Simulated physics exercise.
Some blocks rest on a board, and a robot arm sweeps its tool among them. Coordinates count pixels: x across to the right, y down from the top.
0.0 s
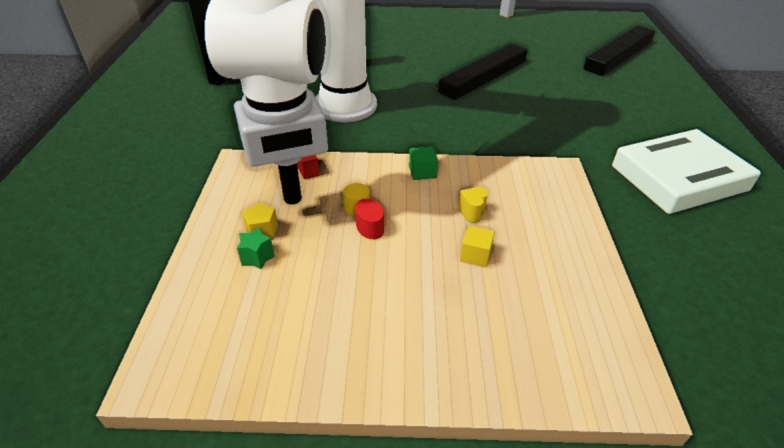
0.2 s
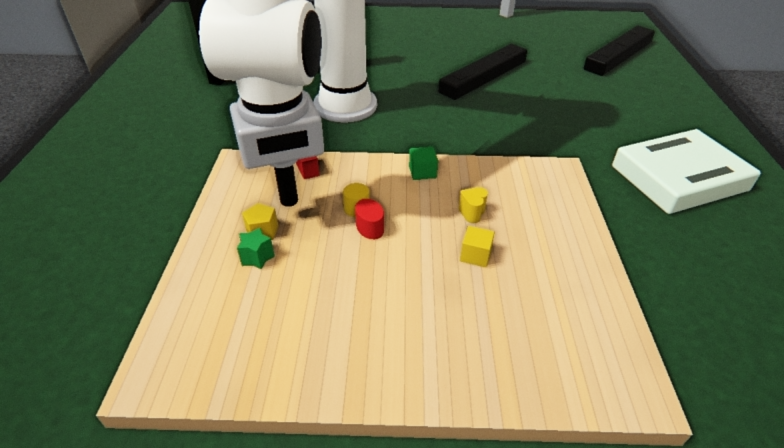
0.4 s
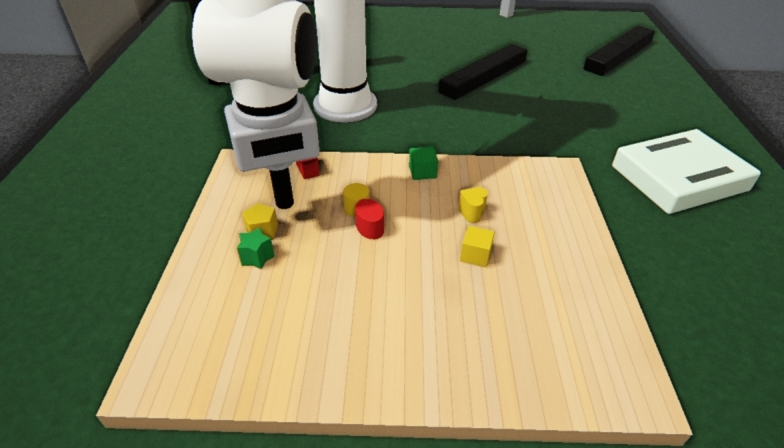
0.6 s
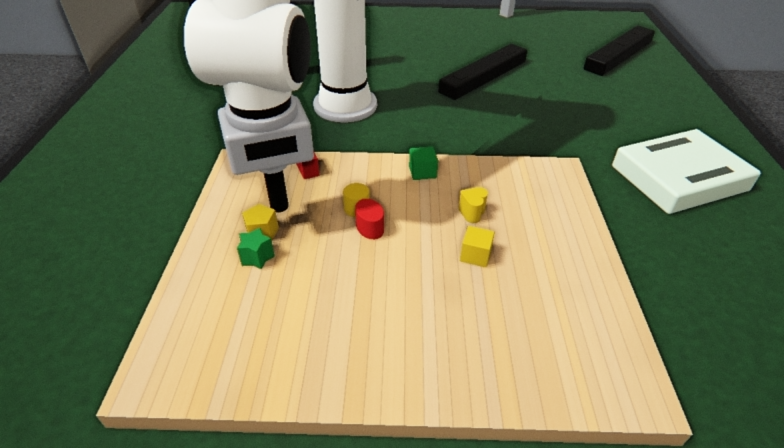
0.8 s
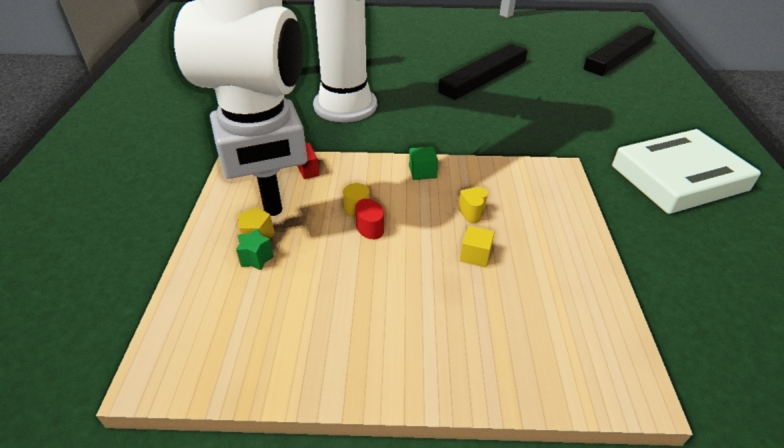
Robot arm easing its black tool left and toward the viewer across a wooden board, slightly nudging a yellow block beside a green star.
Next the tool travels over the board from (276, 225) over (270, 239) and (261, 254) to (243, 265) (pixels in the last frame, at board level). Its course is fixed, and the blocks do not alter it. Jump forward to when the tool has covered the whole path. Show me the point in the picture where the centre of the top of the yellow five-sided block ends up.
The yellow five-sided block ends near (230, 230).
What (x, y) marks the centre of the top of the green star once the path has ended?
It is going to be at (218, 258).
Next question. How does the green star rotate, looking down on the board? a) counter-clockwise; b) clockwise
a
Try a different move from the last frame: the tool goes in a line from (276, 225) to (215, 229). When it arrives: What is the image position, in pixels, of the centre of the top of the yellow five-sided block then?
Roughly at (229, 225).
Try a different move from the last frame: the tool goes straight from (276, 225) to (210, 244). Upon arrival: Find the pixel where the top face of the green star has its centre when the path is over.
I'd place it at (238, 249), taking the centre of its top.
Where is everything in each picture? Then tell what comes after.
In the first frame, tip of the tool (293, 200), middles of tops, green star (252, 239), yellow five-sided block (259, 213).
In the second frame, tool (290, 202), nothing pushed.
In the third frame, tool (285, 205), nothing pushed.
In the fourth frame, tool (280, 208), yellow five-sided block (258, 214).
In the fifth frame, tool (273, 211), green star (252, 240), yellow five-sided block (253, 218).
The first path, step by step. Halfway along, tool (264, 233); green star (238, 248), turned 60° anticlockwise; yellow five-sided block (238, 228), turned 55° clockwise.
At the end, tool (239, 251); green star (218, 258), turned 75° anticlockwise; yellow five-sided block (230, 231), turned 95° clockwise.
